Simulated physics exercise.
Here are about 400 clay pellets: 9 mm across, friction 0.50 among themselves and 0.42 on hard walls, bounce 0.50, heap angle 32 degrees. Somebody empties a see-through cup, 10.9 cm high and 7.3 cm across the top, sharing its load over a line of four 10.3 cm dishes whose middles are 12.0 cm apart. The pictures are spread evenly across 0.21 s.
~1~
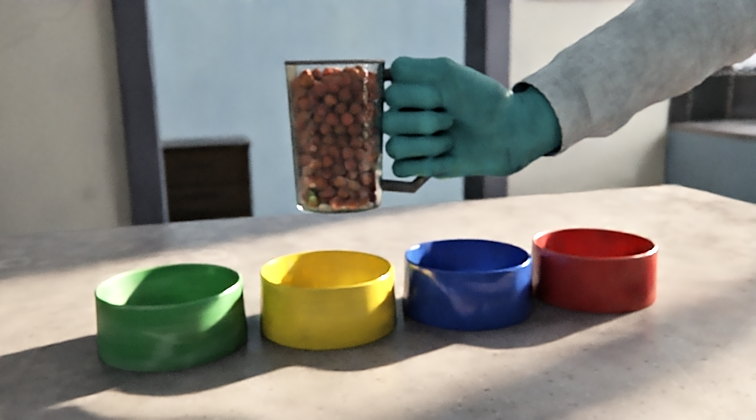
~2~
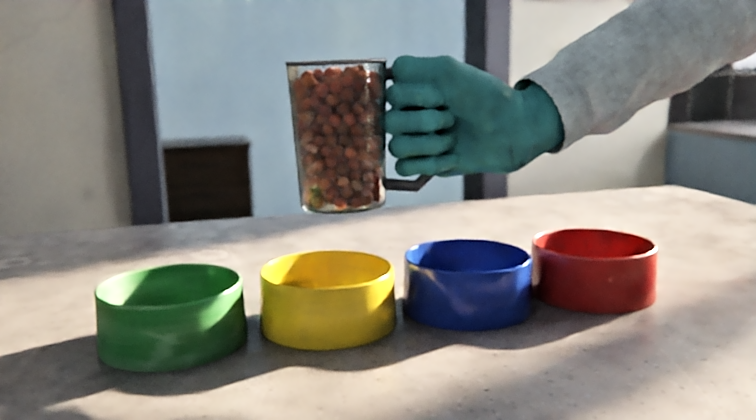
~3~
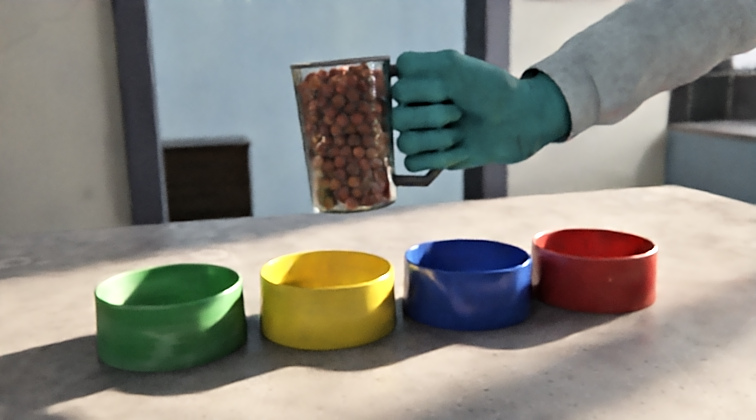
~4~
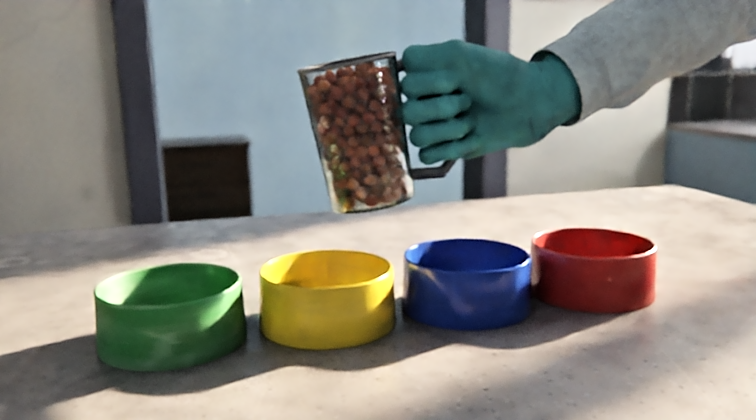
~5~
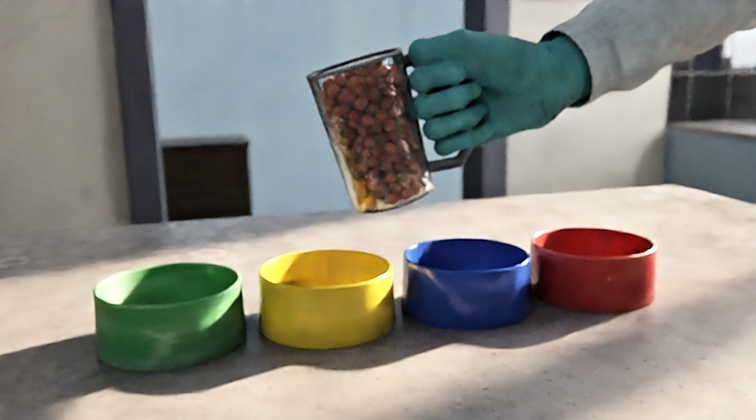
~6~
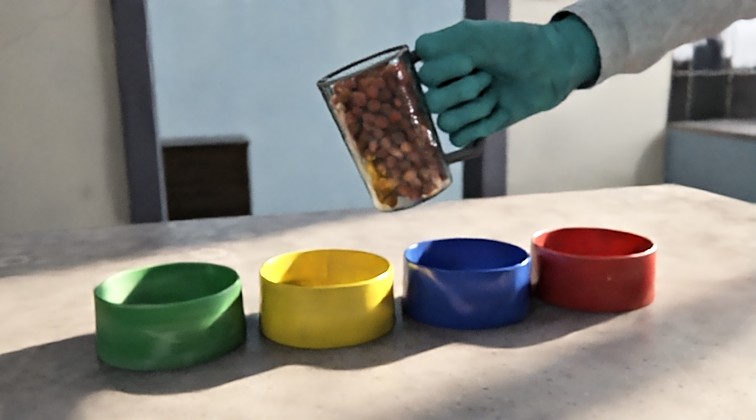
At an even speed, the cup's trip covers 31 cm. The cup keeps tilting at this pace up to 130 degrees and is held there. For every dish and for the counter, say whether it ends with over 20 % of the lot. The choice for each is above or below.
Red - above it, blue - below it, green - below it, yellow - below it, counter - below it.
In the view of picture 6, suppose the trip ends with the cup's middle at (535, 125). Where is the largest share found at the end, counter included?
The biggest share ends at blue.
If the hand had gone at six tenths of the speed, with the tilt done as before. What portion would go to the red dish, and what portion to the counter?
Shares: Red 0, counter 10.
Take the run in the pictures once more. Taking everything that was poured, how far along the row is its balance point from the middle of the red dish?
It ends up around 2 cm from that dish's centre, over to the left.
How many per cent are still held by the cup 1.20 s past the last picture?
About 0 percent of the load.
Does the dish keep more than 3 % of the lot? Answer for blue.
Blue: True.
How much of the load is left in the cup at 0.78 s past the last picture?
About 55 per cent.
Then, 0.47 s after the last picture, tilt 89 degrees; cup holds 100 %.
Then, 0.78 s after the last picture, tilt 129 degrees; cup holds 55 %, red 25 %, blue 10 %.
Then, 1.20 s after the last picture, tilt 130 degrees; cup holds 0 %, red 80 %, blue 10 %.
In the end, red 80 %, blue 10 %, green 0 %, yellow 0 %, counter 10 %.
